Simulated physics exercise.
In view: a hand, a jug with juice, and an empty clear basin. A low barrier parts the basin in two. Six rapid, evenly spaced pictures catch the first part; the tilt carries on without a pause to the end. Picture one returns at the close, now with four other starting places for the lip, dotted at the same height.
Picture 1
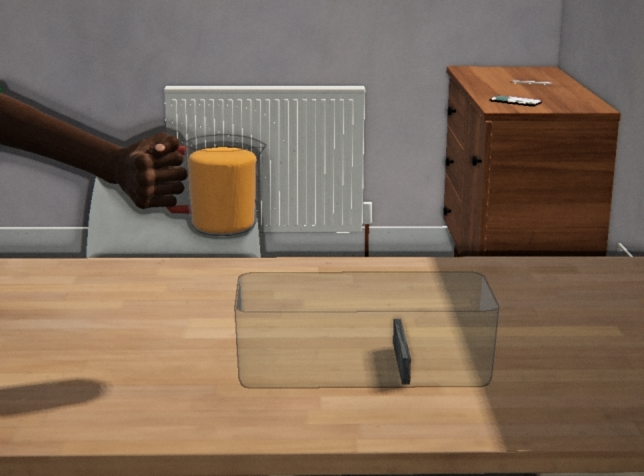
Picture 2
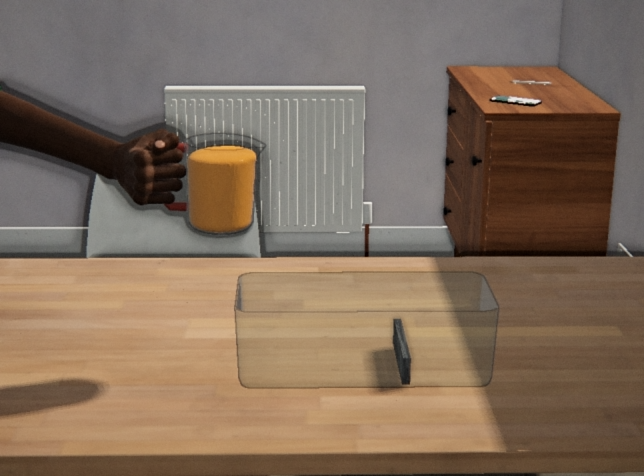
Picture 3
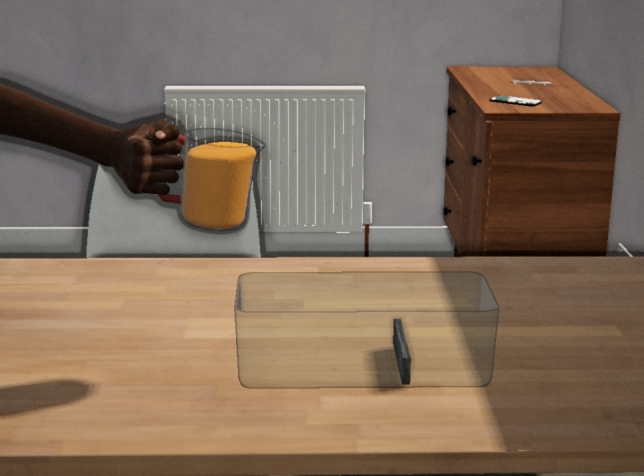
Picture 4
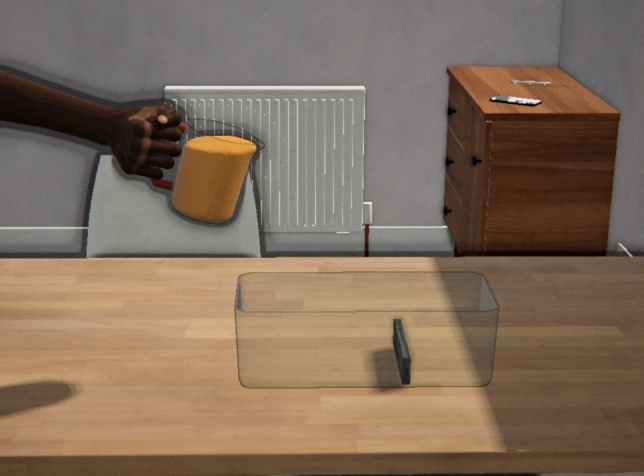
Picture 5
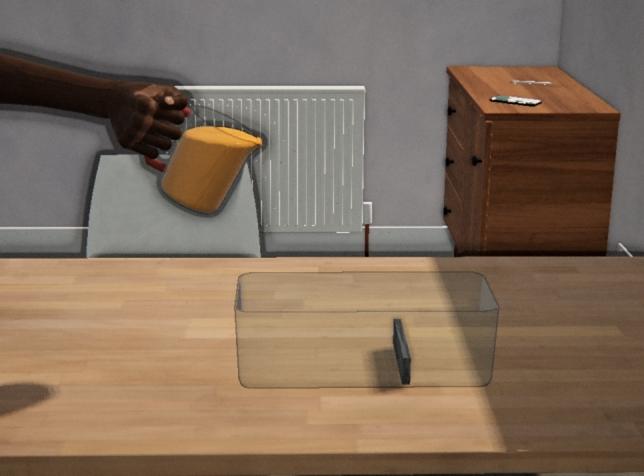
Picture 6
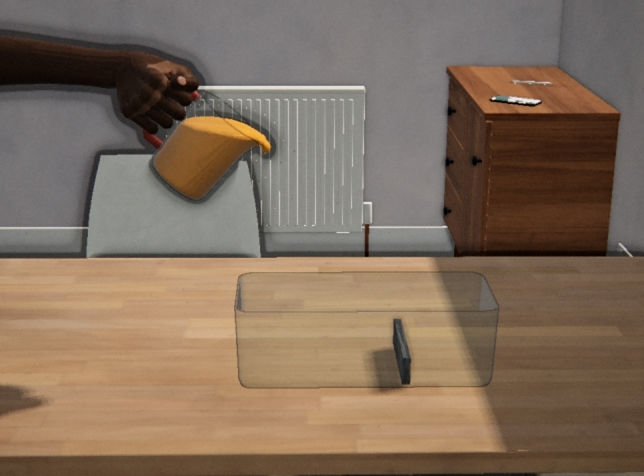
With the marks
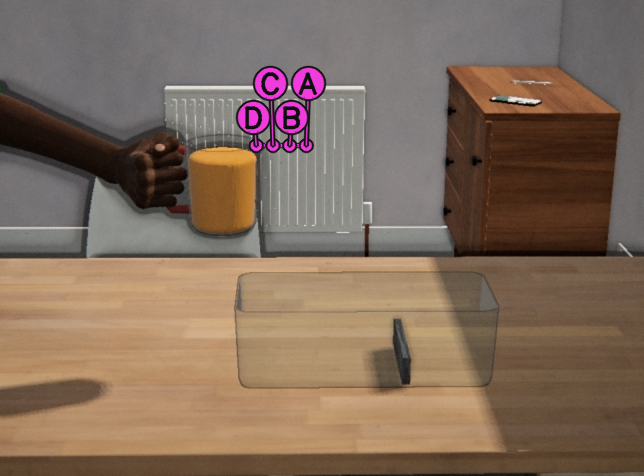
At the start, a hand holds an upright clear jug of orange juice at the left, behind a table with an empty clear basin parted by a low dark barrier. The hand gradually tilts the jug to the right, and a little juice slips over its lip while the basin stays empty.
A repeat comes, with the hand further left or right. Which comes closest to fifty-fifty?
A beats the others.
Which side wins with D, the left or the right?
The left side.
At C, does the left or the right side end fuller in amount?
The left side.
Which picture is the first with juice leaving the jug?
Picture 6.
In magenta, A at (306, 145); B at (289, 145); C at (272, 145); D at (256, 145).
For place A, about 48 % ends left of the wall and 46 % right of it; 6 % is lost outside.
For place B, about 81 % ends left of the wall and 13 % right of it; 7 % is lost outside.
For place C, about 87 % ends left of the wall and 6 % right of it; 7 % is lost outside.
For place D, about 81 % ends left of the wall and 10 % right of it; 9 % is lost outside.
